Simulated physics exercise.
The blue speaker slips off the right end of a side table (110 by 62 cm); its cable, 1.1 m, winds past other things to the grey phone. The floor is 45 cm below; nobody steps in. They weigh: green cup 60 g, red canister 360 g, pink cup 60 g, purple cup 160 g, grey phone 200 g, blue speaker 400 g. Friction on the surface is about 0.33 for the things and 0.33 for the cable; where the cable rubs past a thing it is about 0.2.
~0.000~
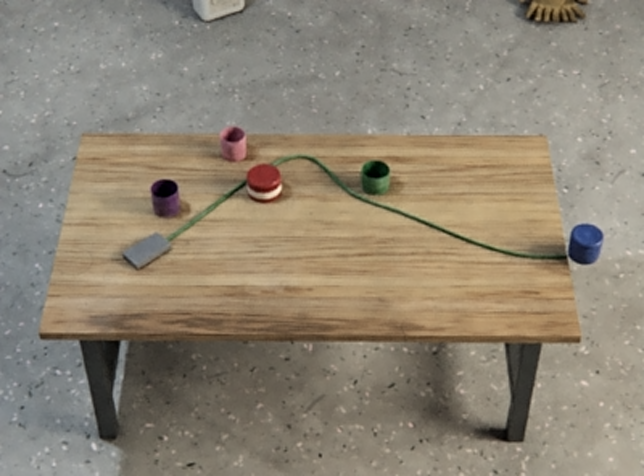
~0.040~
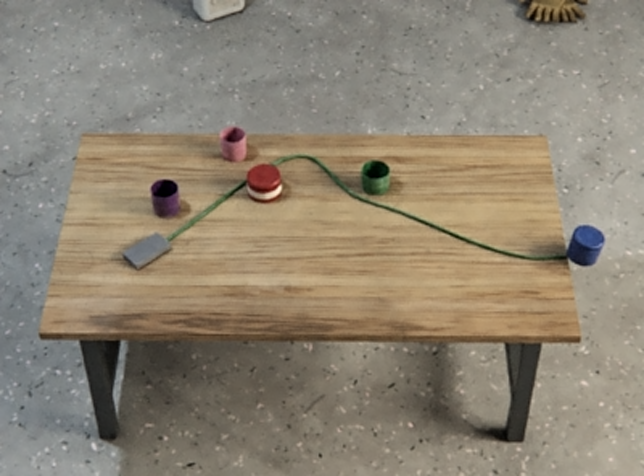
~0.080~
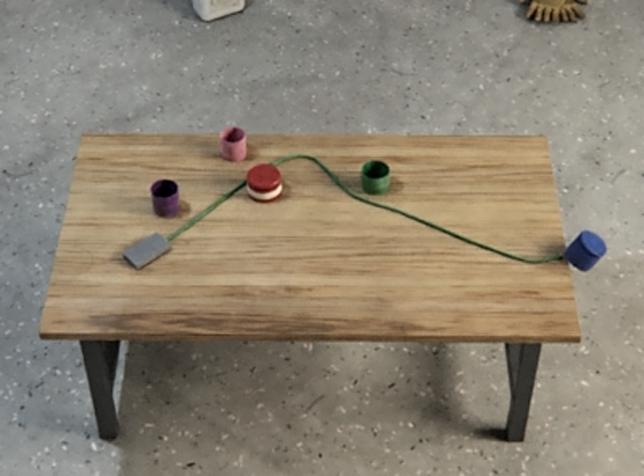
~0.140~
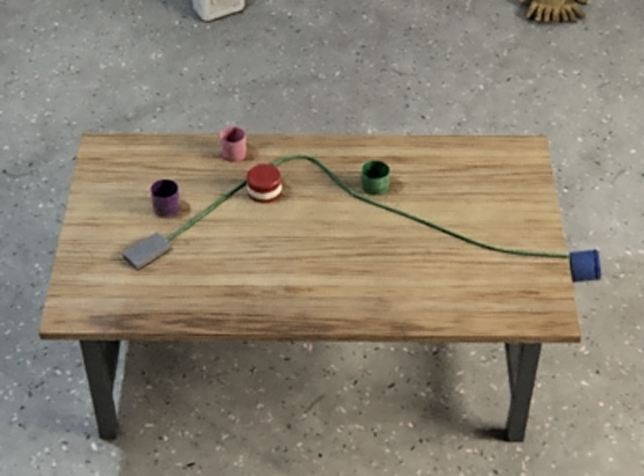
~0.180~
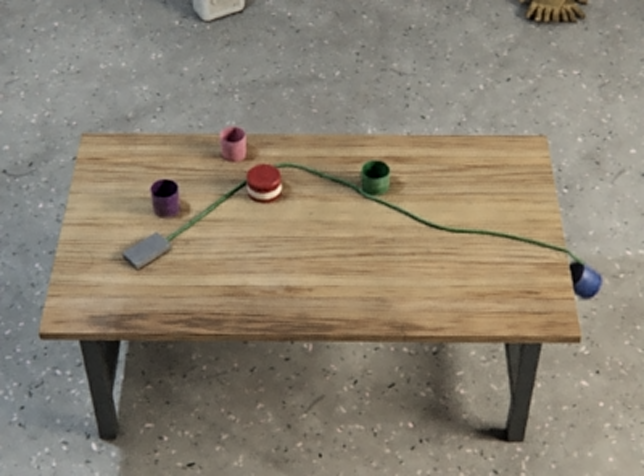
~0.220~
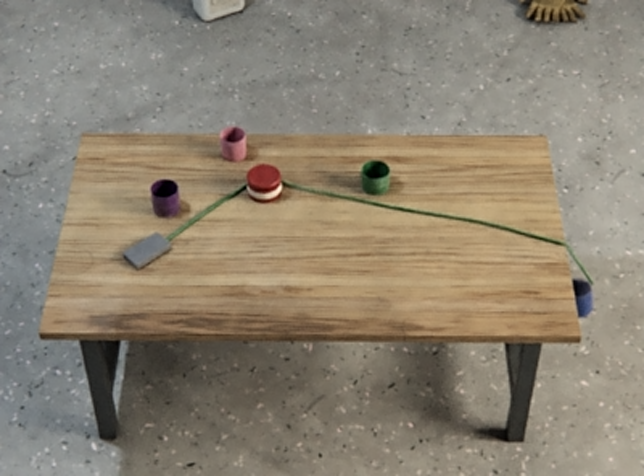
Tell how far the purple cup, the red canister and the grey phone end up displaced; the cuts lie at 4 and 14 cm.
Result: Purple cup stays in the low band, red canister moves a moderate way, grey phone travels a long way.
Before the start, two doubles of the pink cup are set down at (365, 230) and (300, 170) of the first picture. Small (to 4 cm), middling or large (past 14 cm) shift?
In turn: Small, large.
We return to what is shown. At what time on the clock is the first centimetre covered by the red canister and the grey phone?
Red canister 0.26 s, grey phone 0.26 s.
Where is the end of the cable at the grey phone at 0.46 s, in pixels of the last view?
Around (241, 205).
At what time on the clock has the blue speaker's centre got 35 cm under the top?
About: 0.44 s.
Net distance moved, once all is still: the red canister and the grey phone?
About: Red canister 10 cm, grey phone 30 cm.
At 0.5 s, the cable's tail end at (241, 205); grey phone 20 cm off its start, red canister 10 cm off its start, blue speaker over the edge.
At 0.7 s, the cable's tail end at (287, 191); grey phone 32 cm off its start, red canister 11 cm off its start, blue speaker over the edge.
At 1.0 s, the cable's tail end at (287, 190); grey phone 32 cm off its start at (265, 185), red canister 11 cm off its start at (281, 206), blue speaker over the edge.
At 1.2 s, the cable's tail end at (287, 190); grey phone 32 cm off its start, red canister 11 cm off its start, blue speaker over the edge.
At 2.4 s, the cable's tail end at (287, 190); grey phone 32 cm off its start at (265, 185), red canister 11 cm off its start at (281, 206), purple cup 0 cm off its start at (164, 189), blue speaker over the edge.
